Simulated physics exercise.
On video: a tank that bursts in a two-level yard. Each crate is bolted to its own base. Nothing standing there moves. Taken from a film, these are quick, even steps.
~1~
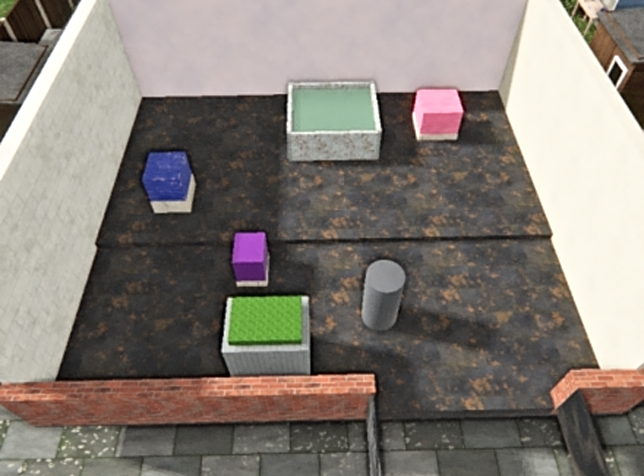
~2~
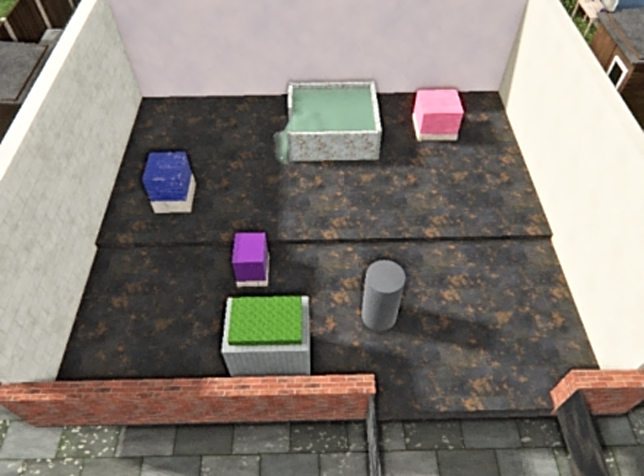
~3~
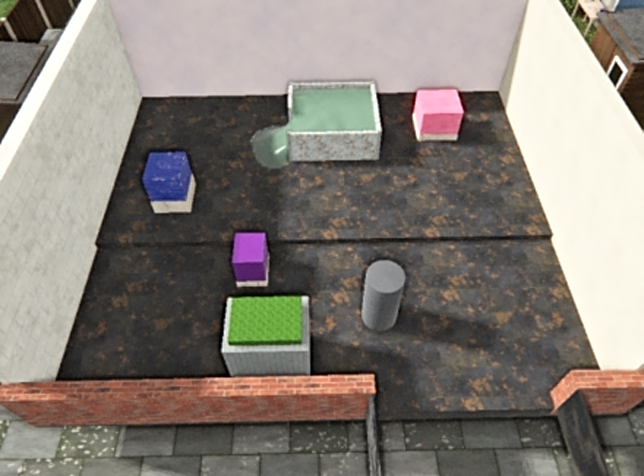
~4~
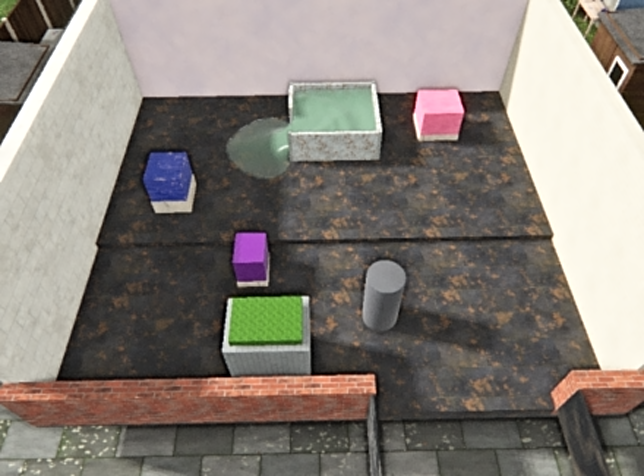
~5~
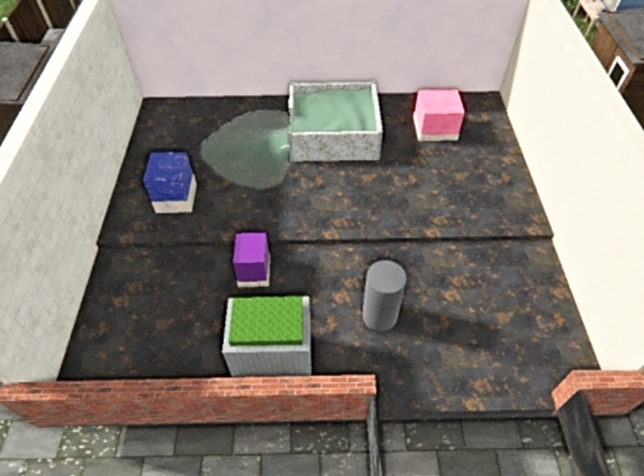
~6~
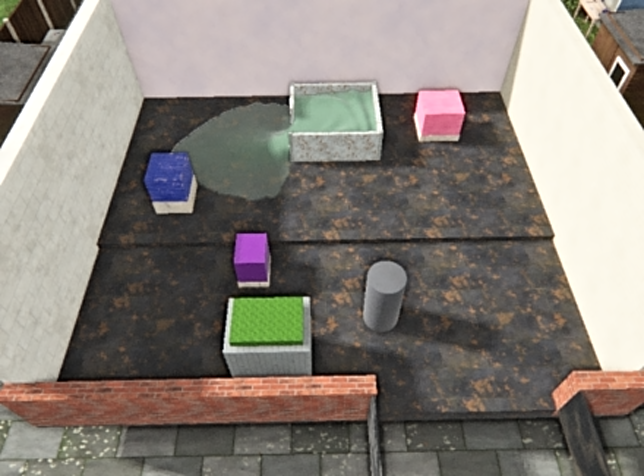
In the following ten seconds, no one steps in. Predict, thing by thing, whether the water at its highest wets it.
Result: The purple crate avoids any dampness from the water. The pink crate avoids any dampness from the water. The blue crate avoids any dampness from the water.
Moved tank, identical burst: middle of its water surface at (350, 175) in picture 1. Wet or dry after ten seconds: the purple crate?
Purple crate: Flooded.
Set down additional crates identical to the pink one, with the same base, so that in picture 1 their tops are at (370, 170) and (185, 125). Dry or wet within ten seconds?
For the first position it is missed; for the second it is reached.
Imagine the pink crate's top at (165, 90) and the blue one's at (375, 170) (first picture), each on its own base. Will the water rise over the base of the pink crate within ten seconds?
The pink crate is flooded.
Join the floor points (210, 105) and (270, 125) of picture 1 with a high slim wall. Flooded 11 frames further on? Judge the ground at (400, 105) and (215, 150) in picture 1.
In order, I'd call them bare and inundated.
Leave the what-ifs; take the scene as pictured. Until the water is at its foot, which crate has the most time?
Last is the pink one.
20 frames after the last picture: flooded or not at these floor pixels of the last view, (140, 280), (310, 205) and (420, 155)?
Point one sodden, point two left clear, point three left clear.
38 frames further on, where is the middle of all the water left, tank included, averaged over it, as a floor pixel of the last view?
That comes out near (219, 189).
A moment on, water covers 20 % of the floor; the purple crate not reached, the pink crate not reached, the blue crate water round its plinth.
Next, water covers 25 % of the floor; the purple crate water round its plinth, the pink crate not reached, the blue crate water round its plinth.
Then, water covers 35 % of the floor; the purple crate water round its plinth, the pink crate not reached, the blue crate water round its plinth.
Later, water covers 40 % of the floor; the purple crate water round its plinth, the pink crate not reached, the blue crate water round its plinth.
In the end, water covers 60 % of the floor; the purple crate stayed above the water, the pink crate stayed above the water, the blue crate stayed above the water.
